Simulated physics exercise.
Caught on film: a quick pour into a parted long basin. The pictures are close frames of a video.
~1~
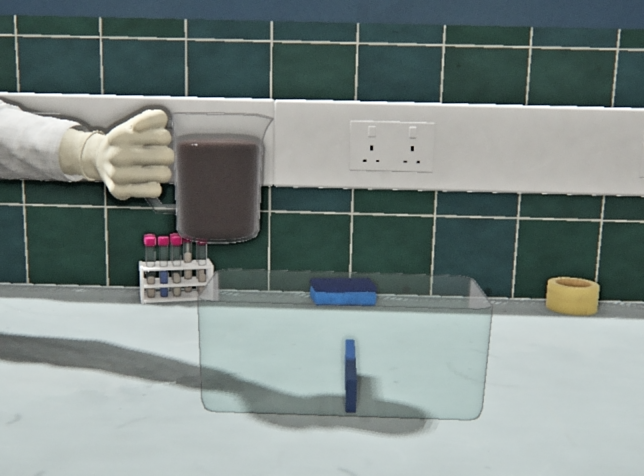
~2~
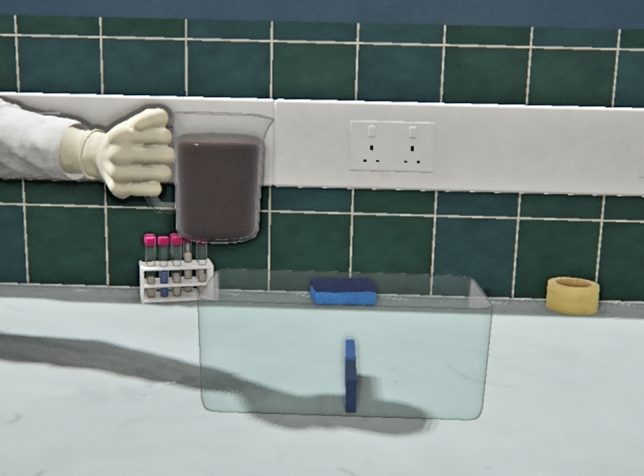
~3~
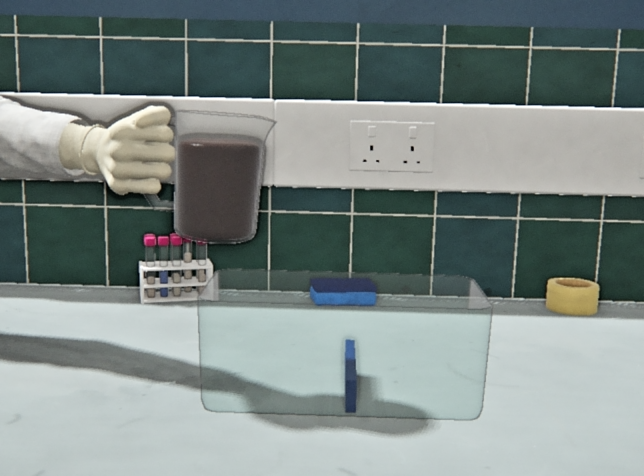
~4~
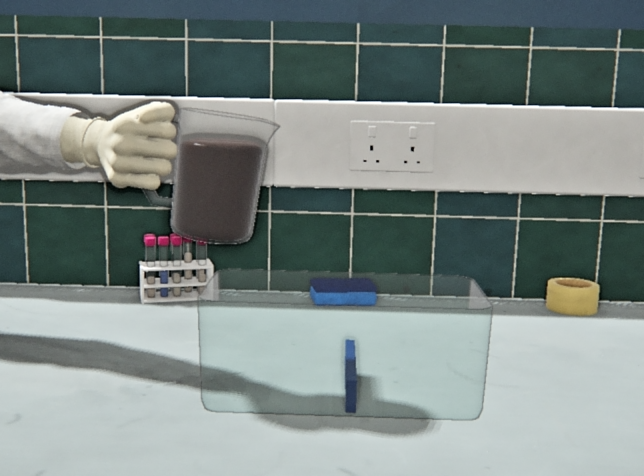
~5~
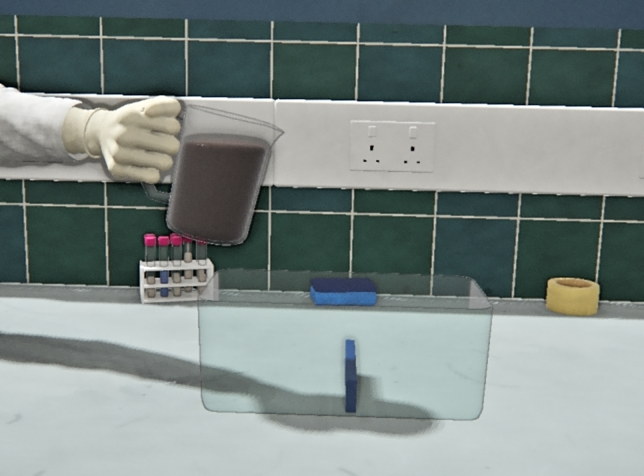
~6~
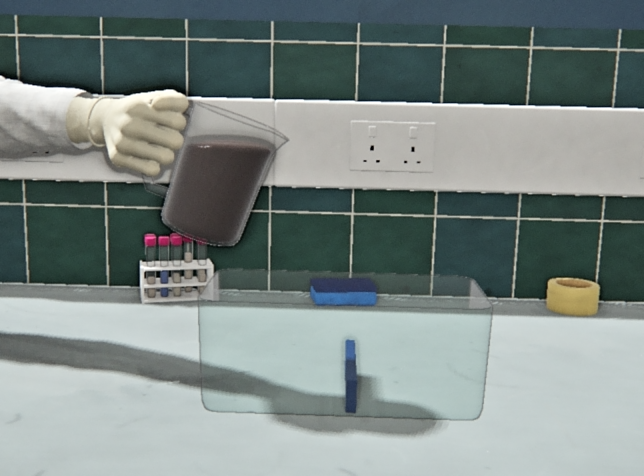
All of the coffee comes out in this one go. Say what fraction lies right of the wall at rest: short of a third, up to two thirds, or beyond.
In the end from a third to two thirds is right of the wall.
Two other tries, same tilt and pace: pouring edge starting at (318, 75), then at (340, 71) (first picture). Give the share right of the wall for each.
Roughly 90 per cent, and 85 per cent.
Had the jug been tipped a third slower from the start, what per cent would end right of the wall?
About 50 per cent.
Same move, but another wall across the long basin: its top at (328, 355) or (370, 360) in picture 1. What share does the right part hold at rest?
The first gives 95 %, the second 5 %.
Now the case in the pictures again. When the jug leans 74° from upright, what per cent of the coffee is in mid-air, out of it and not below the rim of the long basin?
Close to 10 per cent.
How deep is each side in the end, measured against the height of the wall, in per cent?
Some 40 per cent left and 40 right.
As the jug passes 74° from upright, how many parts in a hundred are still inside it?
Close to 85 per cent.
A moment on, the jug is tipped part way and 86 per cent is still to pour, 2 is left of the wall and 0 right of it.
Next, the jug is tipped on its side and 40 per cent is still to pour, 21 is left of the wall and 18 right of it.
Then the jug is tipped on its side and 10 per cent is still to pour, 39 is left of the wall and 45 right of it.
Later the jug is tipped on its side and 2 per cent is still to pour, 50 is left of the wall and 46 right of it.
In the end 53 per cent lies left of the wall, 47 right of it and 1 outside.
